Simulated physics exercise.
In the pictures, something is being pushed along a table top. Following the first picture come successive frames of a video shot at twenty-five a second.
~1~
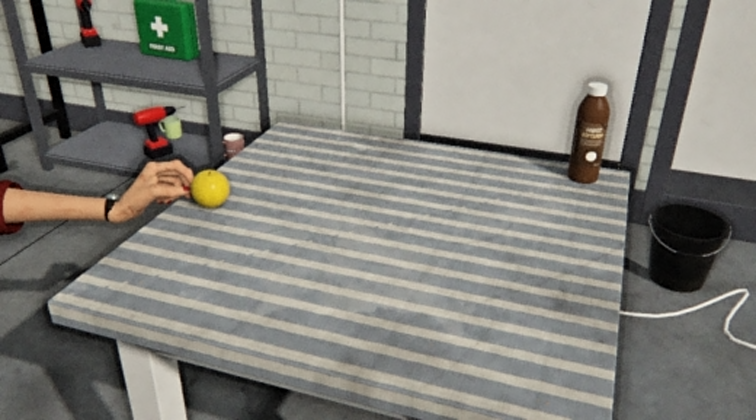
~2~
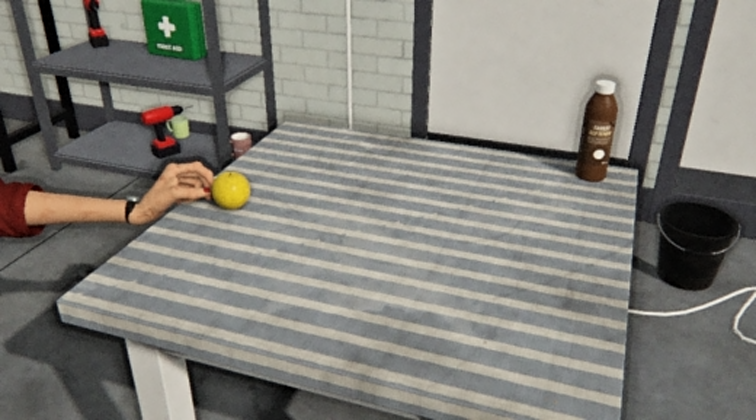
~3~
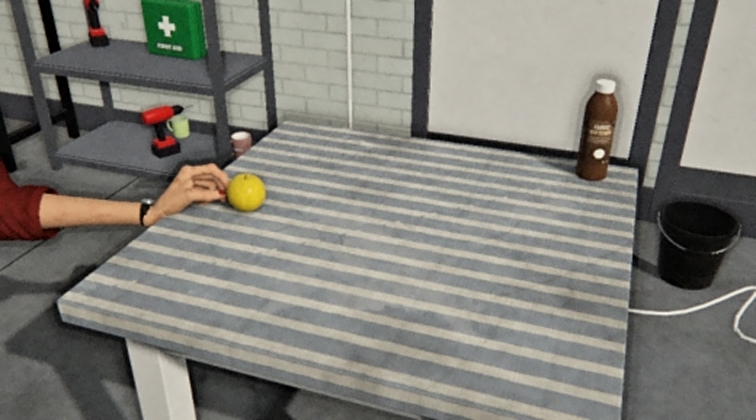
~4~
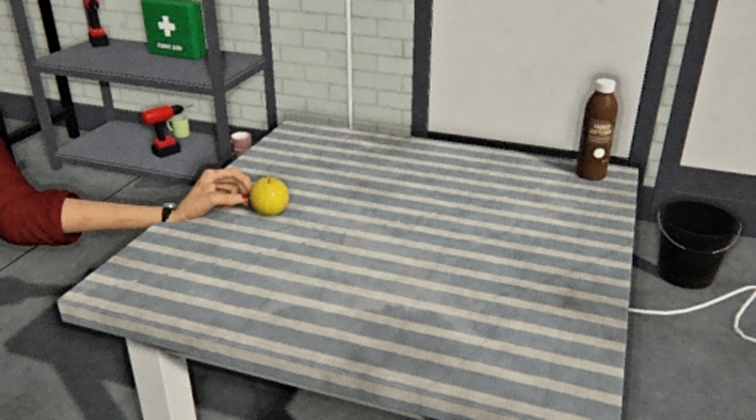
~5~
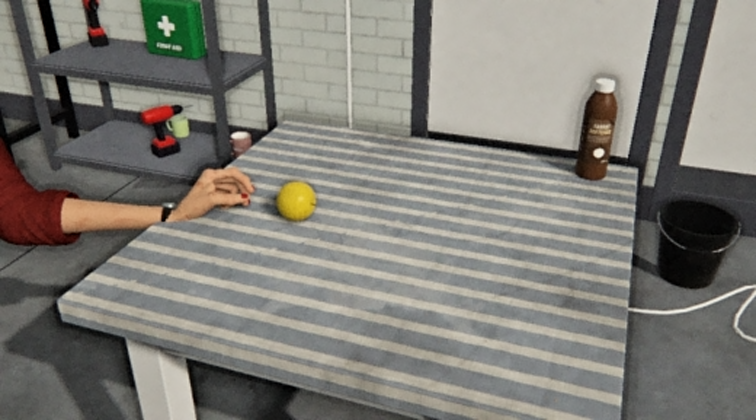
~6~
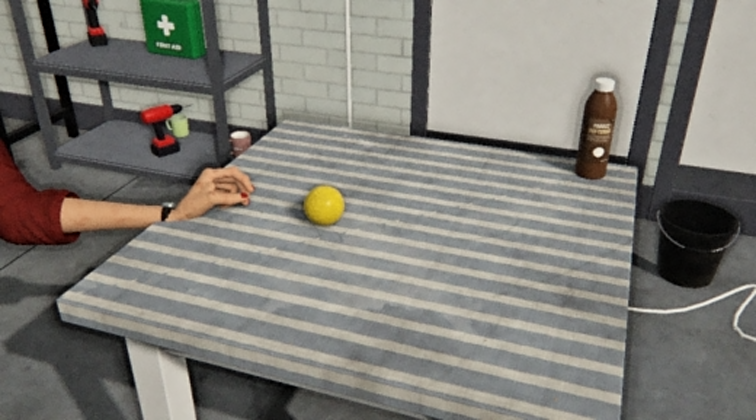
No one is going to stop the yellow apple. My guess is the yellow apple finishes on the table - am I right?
No. I reckon it will be off the tabletop.
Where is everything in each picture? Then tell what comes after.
Under the hand; yellow apple (210, 189), in the first frame.
Under the hand; yellow apple (231, 190), in the second frame.
Under the hand; yellow apple (246, 193), in the third frame.
Yellow apple (270, 196), in the fourth frame.
Yellow apple (297, 201) moved about its own width, in the fifth frame.
Yellow apple (324, 205) moved about its own width, in the sixth frame.
Then, 0.30 s later than the last frame, yellow apple moved well along near (545, 244).
Then, 0.70 s later than the last frame, yellow apple now off the table.
When it is over, off the table, yellow apple.
